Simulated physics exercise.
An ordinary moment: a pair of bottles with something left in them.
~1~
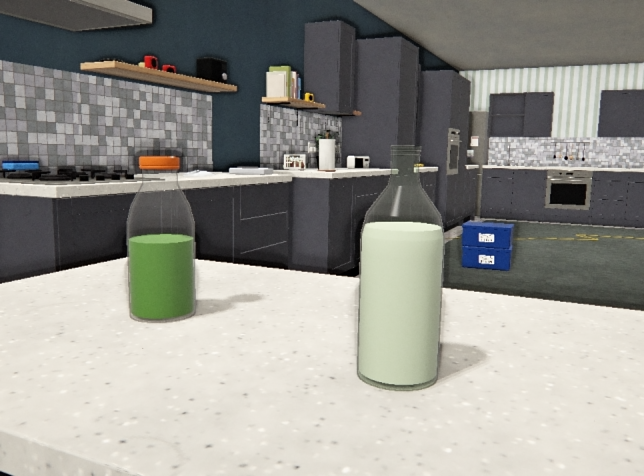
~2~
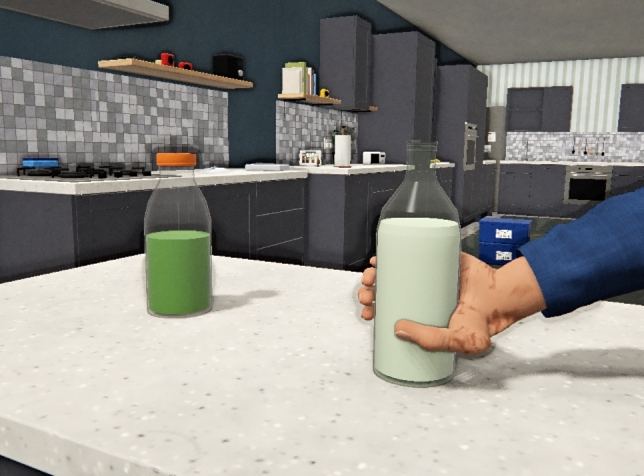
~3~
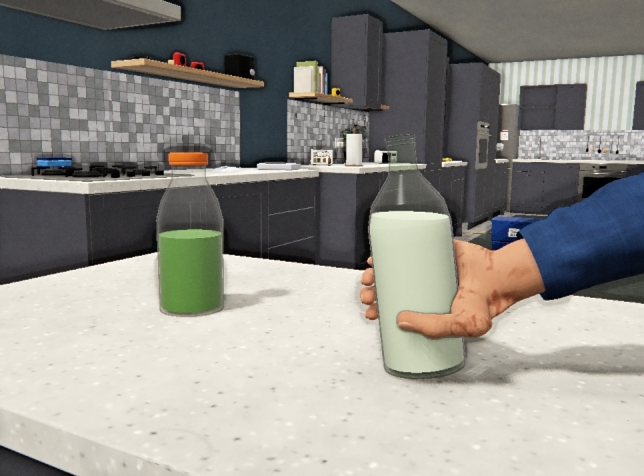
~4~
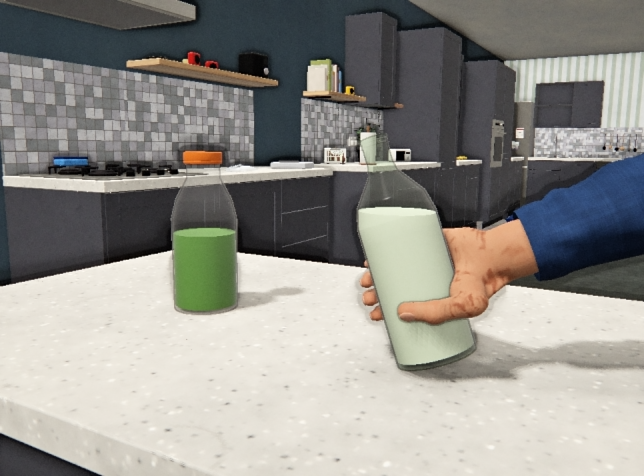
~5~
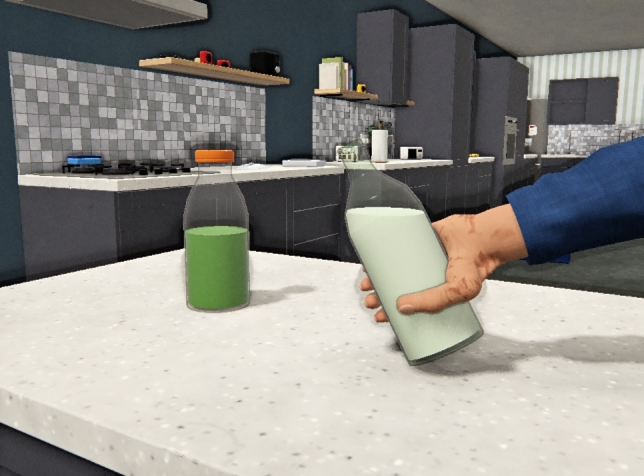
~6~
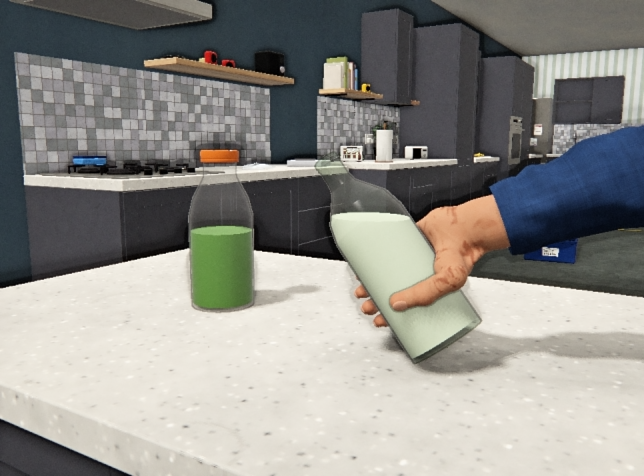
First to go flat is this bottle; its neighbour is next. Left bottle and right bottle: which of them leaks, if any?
Left bottle - no leak, right bottle - leak.
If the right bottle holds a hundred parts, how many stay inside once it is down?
Roughly 40 per cent.
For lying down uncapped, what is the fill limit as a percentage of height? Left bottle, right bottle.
Fill limits: About 16 % and about 26 %.
Shortly, the right bottle is nearly down; right bottle, no leak.
Then, the right bottle lies flat; right bottle, it leaks.
At the finish, both lie flat; right bottle, it leaks; left bottle, no leak.
